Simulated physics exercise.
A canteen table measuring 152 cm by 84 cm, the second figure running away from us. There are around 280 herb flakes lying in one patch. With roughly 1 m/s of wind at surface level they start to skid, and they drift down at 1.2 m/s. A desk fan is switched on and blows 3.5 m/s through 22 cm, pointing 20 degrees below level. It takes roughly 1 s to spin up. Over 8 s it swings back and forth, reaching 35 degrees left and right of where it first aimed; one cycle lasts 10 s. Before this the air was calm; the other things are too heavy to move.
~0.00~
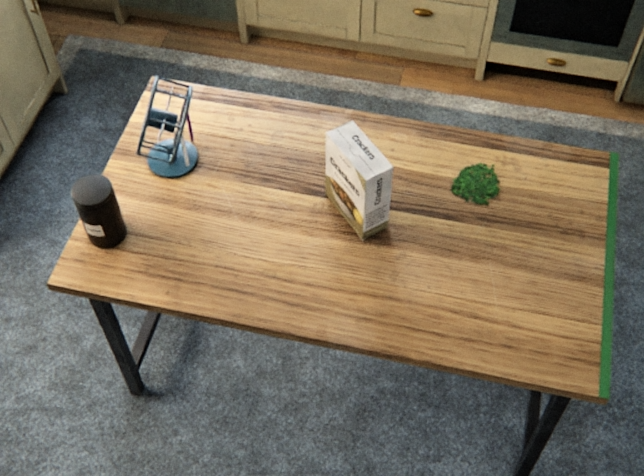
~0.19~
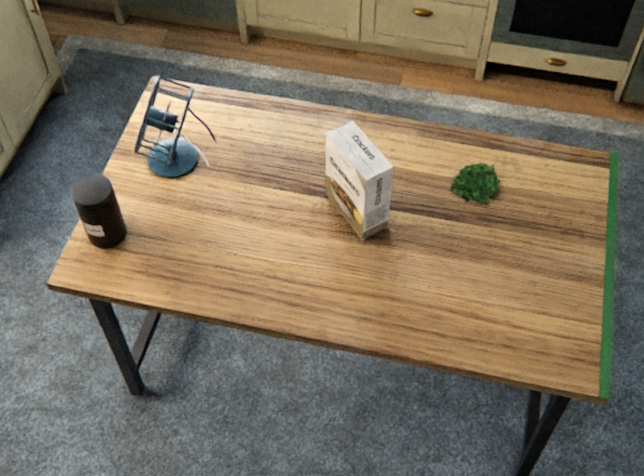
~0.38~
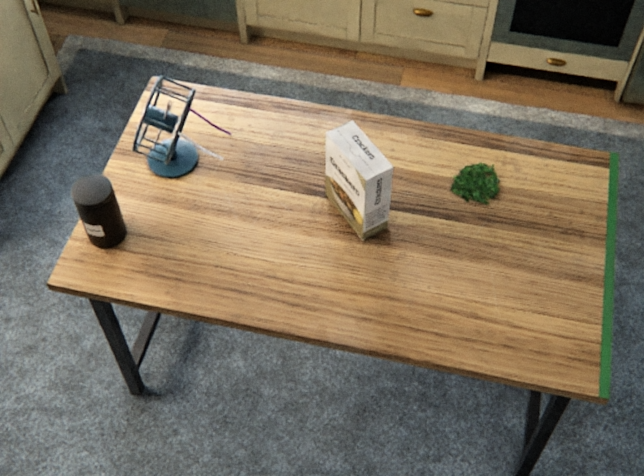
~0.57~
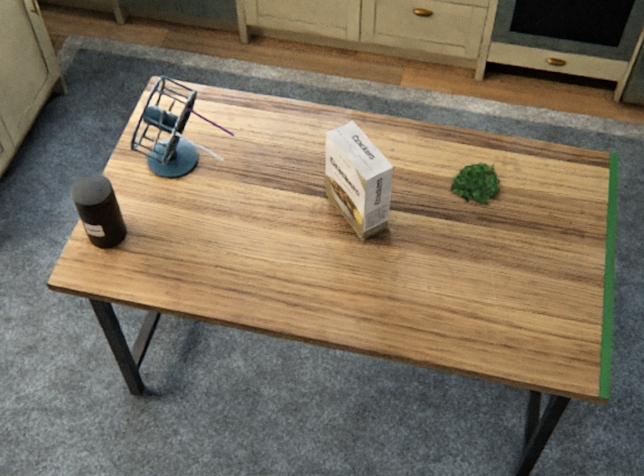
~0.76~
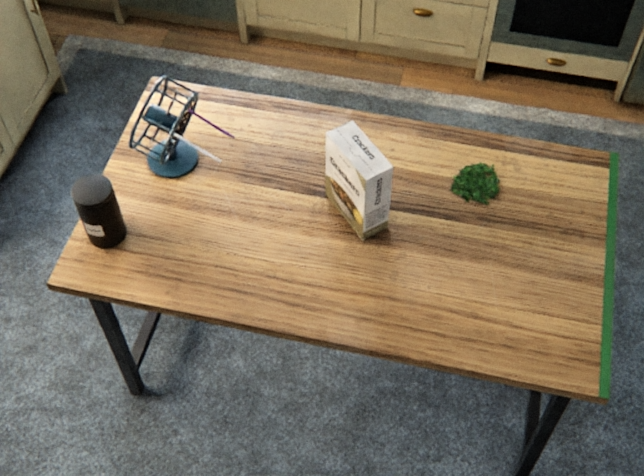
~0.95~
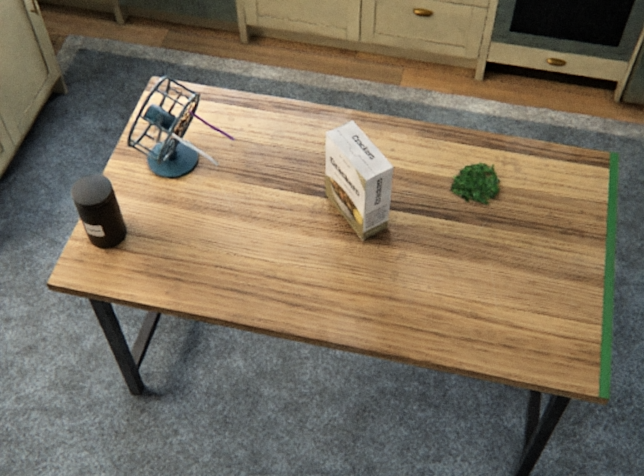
The clip shows a wooden table holding a dark jar, an upright carton of crackers, a patch of green herb flakes and a small blue desk fan, whose head gradually turns towards the front while everything else stays still.
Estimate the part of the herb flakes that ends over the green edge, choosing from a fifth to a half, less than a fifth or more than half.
That edge ends up with the larger part of them.
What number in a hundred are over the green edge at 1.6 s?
I'd put it at some 0 %.
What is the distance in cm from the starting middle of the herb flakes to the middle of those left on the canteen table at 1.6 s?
I'd say close to 0 cm.
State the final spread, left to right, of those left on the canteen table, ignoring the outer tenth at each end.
The middle group spans some 30 cm.
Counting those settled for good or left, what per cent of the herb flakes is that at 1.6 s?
Estimated share: Close to 0 per cent.
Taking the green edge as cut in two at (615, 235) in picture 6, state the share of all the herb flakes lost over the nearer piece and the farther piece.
About 0 per cent over the nearer part and 70 per cent over the farther part.
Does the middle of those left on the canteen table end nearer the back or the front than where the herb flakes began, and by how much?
The middle moved forwards, roughly 5 cm.
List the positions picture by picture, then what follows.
In the first frame, the middle of the herb flakes is near (476, 185), none has stirred yet and the mouth of the desk fan is at (164, 120).
In the second frame, the middle of the herb flakes is near (477, 182), none has stirred yet and the green edge is centred on (614, 264).
In the third frame, the middle of the herb flakes is near (477, 182), none has stirred yet, the top of a carton is at (359, 149) and the top of a jar is at (92, 189).
In the fourth frame, the middle of the herb flakes is near (477, 182), none has stirred yet and the head of the desk fan has turned about 12 degrees towards the front.
In the fifth frame, the middle of the herb flakes is near (477, 182) and none has stirred yet.
In the sixth frame, the middle of the herb flakes is near (477, 182), none has stirred yet and the head of the desk fan has turned about 20 degrees towards the front.
After 1.6 s, 0 % are over the green edge; the middle of those left on the top is near (483, 185); 0 % are gone or lie where they will stay.
After 2.6 s, 1 % are over the green edge; the middle of those left on the top is near (483, 184); 1 % are gone or lie where they will stay.
After 4.4 s, 1 % are over the green edge; the middle of those left on the top is near (483, 184); 1 % are gone or lie where they will stay.
After 8.0 s, at the end, 74 % are over the green edge; the middle of those left on the top is near (562, 211).
